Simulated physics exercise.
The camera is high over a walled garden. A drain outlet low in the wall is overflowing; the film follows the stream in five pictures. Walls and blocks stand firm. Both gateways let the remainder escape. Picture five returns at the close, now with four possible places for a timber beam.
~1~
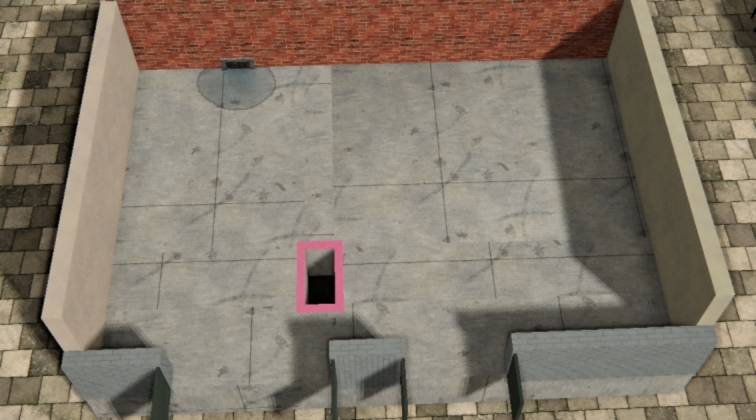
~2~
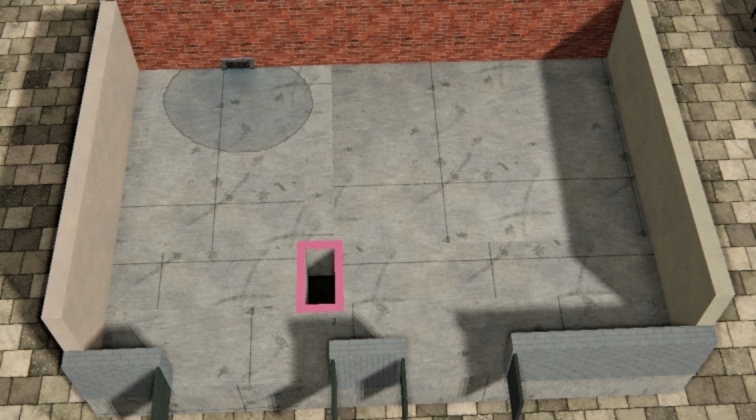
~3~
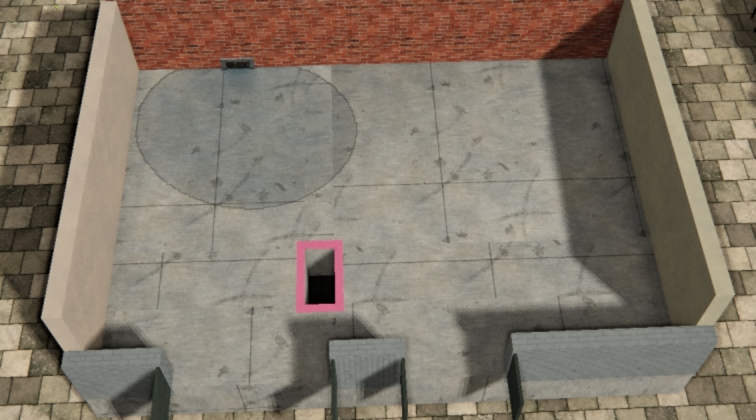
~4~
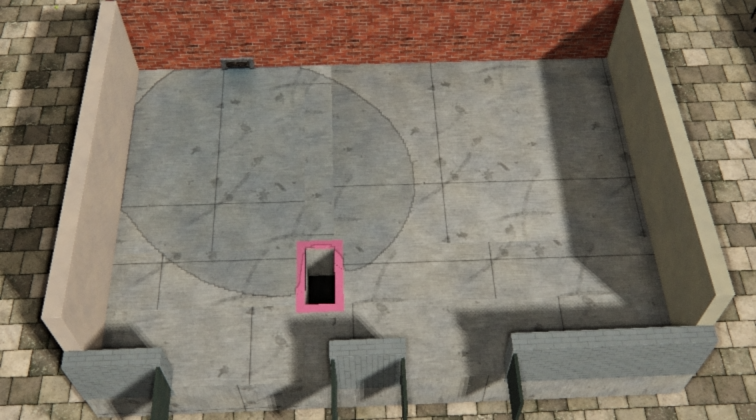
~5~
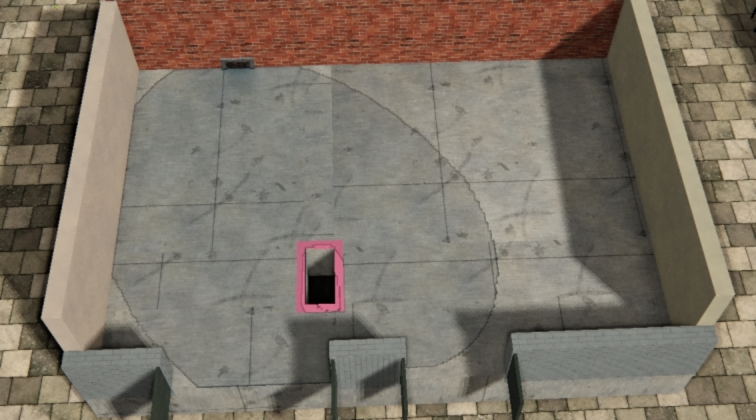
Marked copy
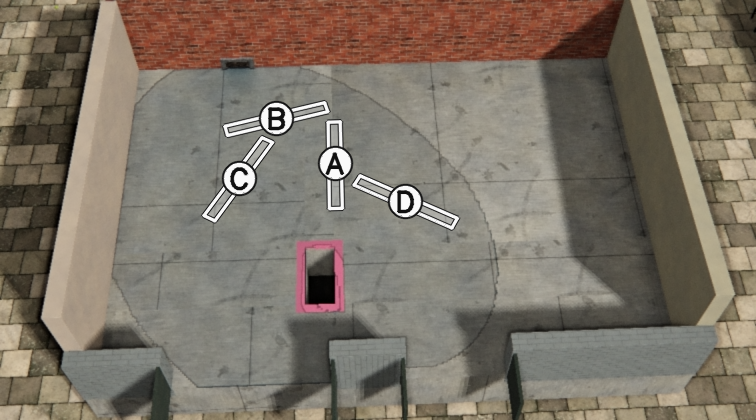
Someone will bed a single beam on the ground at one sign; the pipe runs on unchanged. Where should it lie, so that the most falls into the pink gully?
A works best here.
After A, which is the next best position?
Position D.
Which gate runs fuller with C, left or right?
The left gate.
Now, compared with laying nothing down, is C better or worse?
It is worse.
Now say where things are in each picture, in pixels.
Outfall at (238, 63); pink gully at (320, 276); open gate at (454, 361); open gate at (253, 369); 2 % of the ground under water, visible out to (247, 103); pink gully still dry, in the first frame.
In the second frame, 8 % of the ground under water, visible out to (215, 147); pink gully still dry.
In the third frame, 17 % of the ground under water, visible out to (289, 197); pink gully still dry.
In the fourth frame, 32 % of the ground under water, visible out to (292, 286); pink gully taking water.
In the fifth frame, 51 % of the ground under water, visible out to (478, 309); pink gully taking water.
In white, A from (335, 208) to (334, 122); B from (226, 130) to (326, 107); C from (209, 218) to (267, 140); D from (357, 180) to (454, 223).
With A, about 37 % of the stream goes into the pink gully, about 54 % out by the gates.
With B, about 9 % of the stream goes into the pink gully, about 84 % out by the gates.
With C, about 8 % of the stream goes into the pink gully, about 83 % out by the gates.
With D, about 25 % of the stream goes into the pink gully, about 67 % out by the gates.
